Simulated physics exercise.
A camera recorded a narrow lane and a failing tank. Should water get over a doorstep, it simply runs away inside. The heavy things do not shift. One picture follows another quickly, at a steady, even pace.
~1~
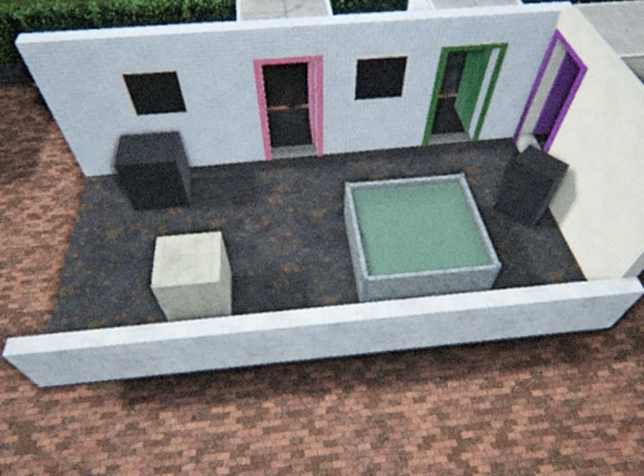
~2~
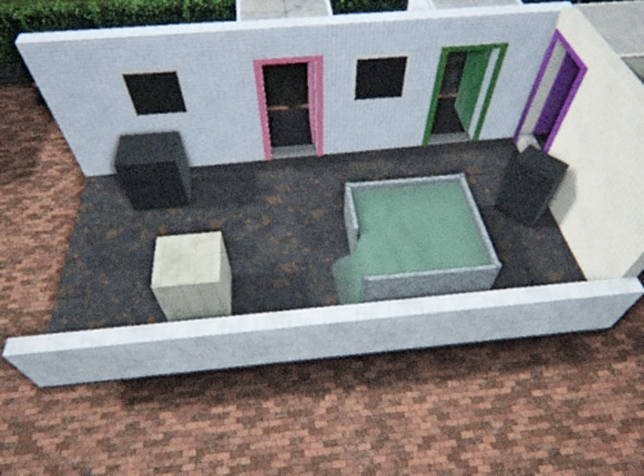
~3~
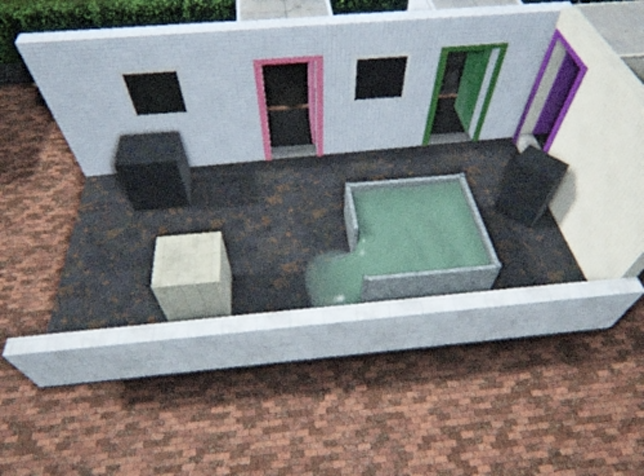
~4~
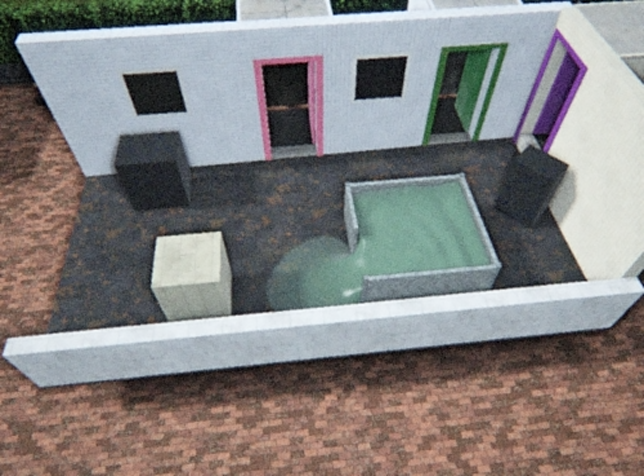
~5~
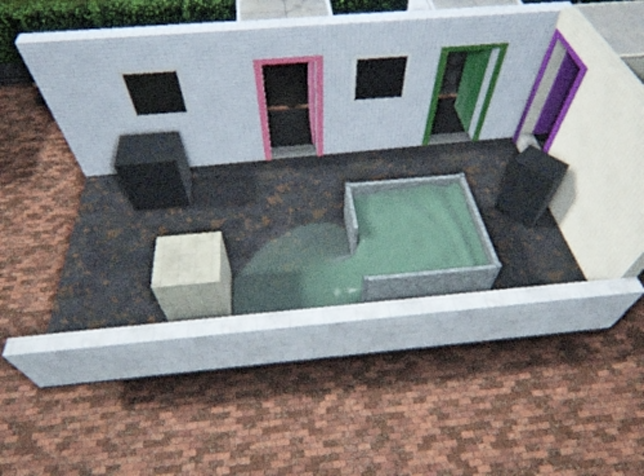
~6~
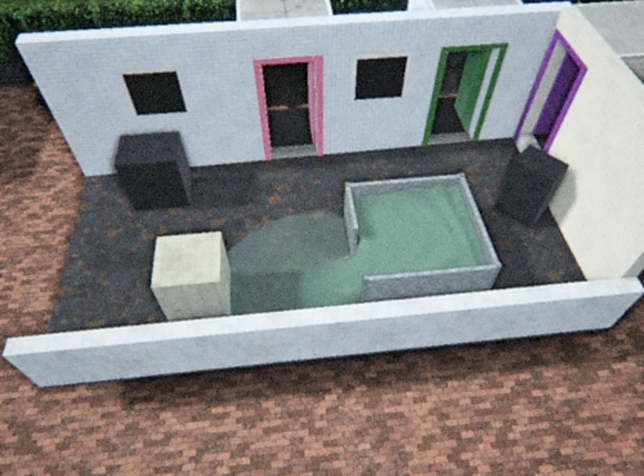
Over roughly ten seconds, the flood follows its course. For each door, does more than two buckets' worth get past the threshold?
Result: The pink door will allow in no excess; the green door will allow in no excess; the purple door will allow in no excess.
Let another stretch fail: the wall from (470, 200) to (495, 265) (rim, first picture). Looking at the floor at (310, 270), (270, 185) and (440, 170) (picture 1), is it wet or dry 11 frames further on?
One after the other: No water, not flooded, flooded.
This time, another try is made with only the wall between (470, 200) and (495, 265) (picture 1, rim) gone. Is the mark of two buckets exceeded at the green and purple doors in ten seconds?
The green door exceeds the mark, and the purple door remains below.
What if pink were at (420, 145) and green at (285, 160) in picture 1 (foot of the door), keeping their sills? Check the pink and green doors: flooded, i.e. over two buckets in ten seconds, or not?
From what I can tell, the pink door remains within bounds; as for the green door, it overshoots the mark.
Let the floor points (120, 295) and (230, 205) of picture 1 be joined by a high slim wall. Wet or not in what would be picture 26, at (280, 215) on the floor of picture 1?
There: Wet.
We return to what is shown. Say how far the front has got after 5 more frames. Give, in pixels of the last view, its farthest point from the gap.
Pixel estimate: (56, 362).
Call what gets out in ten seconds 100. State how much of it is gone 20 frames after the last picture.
About 35 per cent.
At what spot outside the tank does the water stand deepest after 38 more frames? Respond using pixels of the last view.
About (243, 320).
A moment on, water covers 30 % of the floor; the pink door not reached, the green door not reached, the purple door not reached.
Next, water covers 40 % of the floor; the pink door not reached, the green door not reached, the purple door not reached.
Then, water covers 55 % of the floor; the pink door wet at the sill, nothing in, the green door not reached, the purple door not reached.
Later, water covers 70 % of the floor; the pink door under two buckets in, the green door wet at the sill, nothing in, the purple door not reached.
In the end, water covers 85 % of the floor; the pink door under two buckets in, the green door wet at the sill, nothing in, the purple door wet at the sill, nothing in.
